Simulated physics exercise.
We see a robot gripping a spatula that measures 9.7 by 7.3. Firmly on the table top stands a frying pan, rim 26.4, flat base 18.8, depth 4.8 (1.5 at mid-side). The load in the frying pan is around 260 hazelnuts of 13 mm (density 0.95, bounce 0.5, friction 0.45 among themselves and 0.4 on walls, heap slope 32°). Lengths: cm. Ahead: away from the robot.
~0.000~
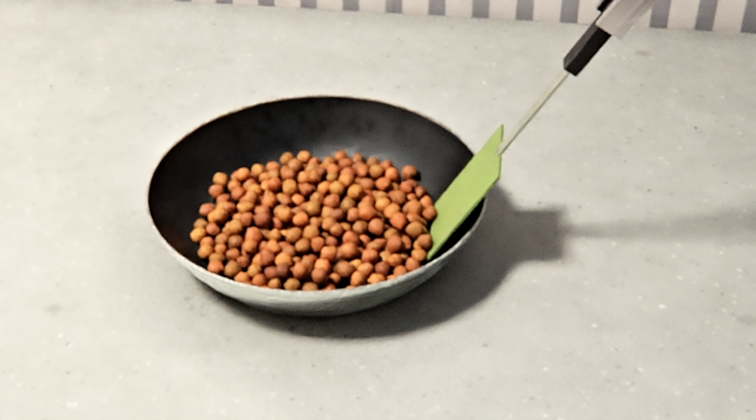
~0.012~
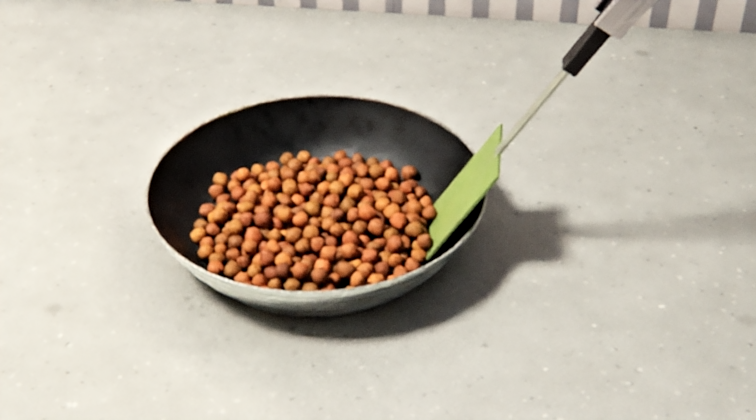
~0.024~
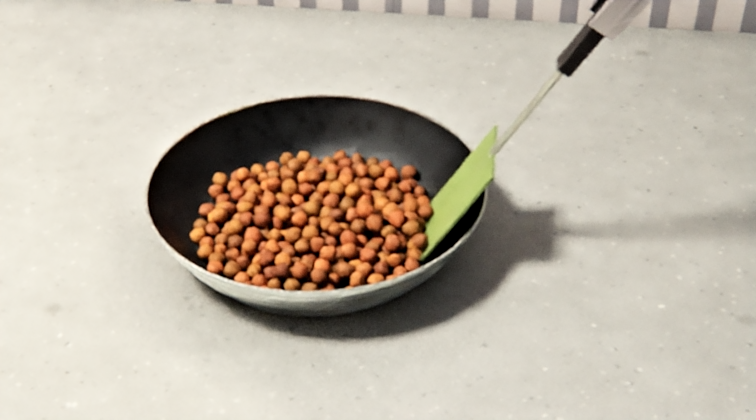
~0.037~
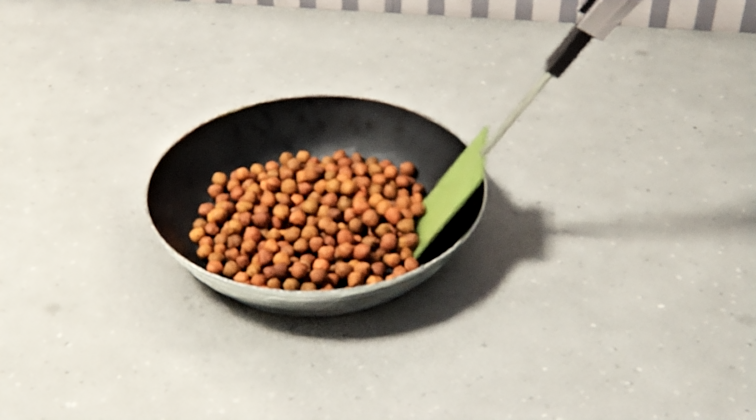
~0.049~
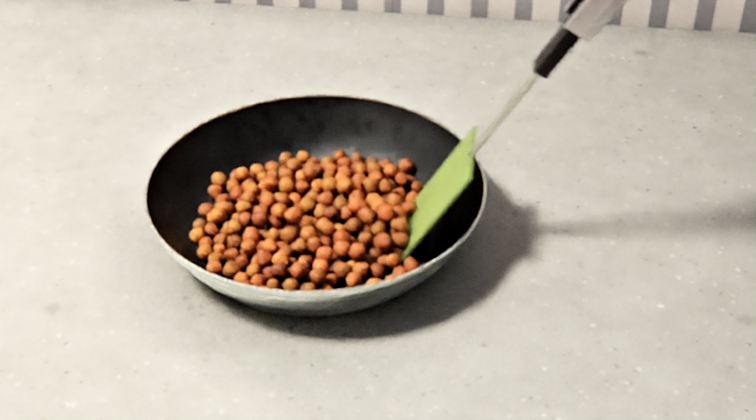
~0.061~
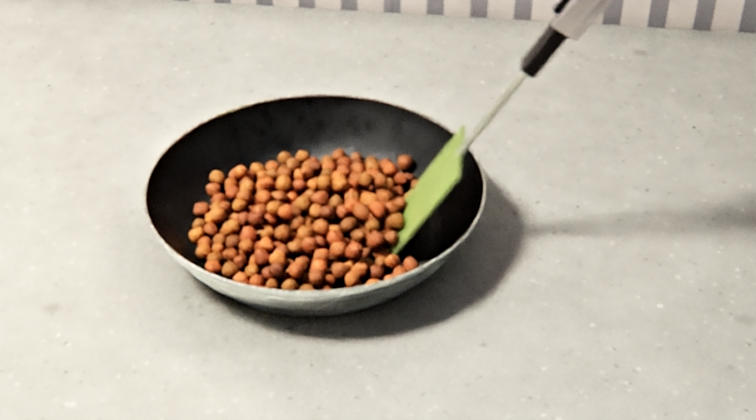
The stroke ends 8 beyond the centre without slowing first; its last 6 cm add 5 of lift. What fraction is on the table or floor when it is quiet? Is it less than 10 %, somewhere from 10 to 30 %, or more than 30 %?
It is less than 10 %.
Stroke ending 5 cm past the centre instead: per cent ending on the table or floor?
Result: Approx. 0 %.
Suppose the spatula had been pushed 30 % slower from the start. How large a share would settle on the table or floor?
0 per cent, about.
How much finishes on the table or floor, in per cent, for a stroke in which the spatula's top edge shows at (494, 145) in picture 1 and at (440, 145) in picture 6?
It works out to about 10 %, more or less.
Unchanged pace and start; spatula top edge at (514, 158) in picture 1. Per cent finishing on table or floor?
5 percent or thereabouts.
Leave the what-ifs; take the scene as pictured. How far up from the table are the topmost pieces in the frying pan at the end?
It reaches around 4.5 cm.
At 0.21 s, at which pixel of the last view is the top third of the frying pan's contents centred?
It is centred at roughly (247, 199).
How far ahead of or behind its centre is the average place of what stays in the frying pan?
I'd put it at roughly 4.0 cm toward the front.
After 0.14 s, sloping 59°, highest piece 4 above the table; 256 in the frying pan.
After 0.21 s, sloping 59°, highest piece 6 above the table; 256 in the frying pan.
After 0.45 s, sloping 59°, highest piece 4 above the table; 241 in the frying pan, 15 on the table or floor.
After 1.50 s, sloping 59°, highest piece 4 above the table; 241 in the frying pan, 15 on the table or floor.
In the end, 241 in the frying pan, 15 on the table or floor. That is 6 % on the table or floor.
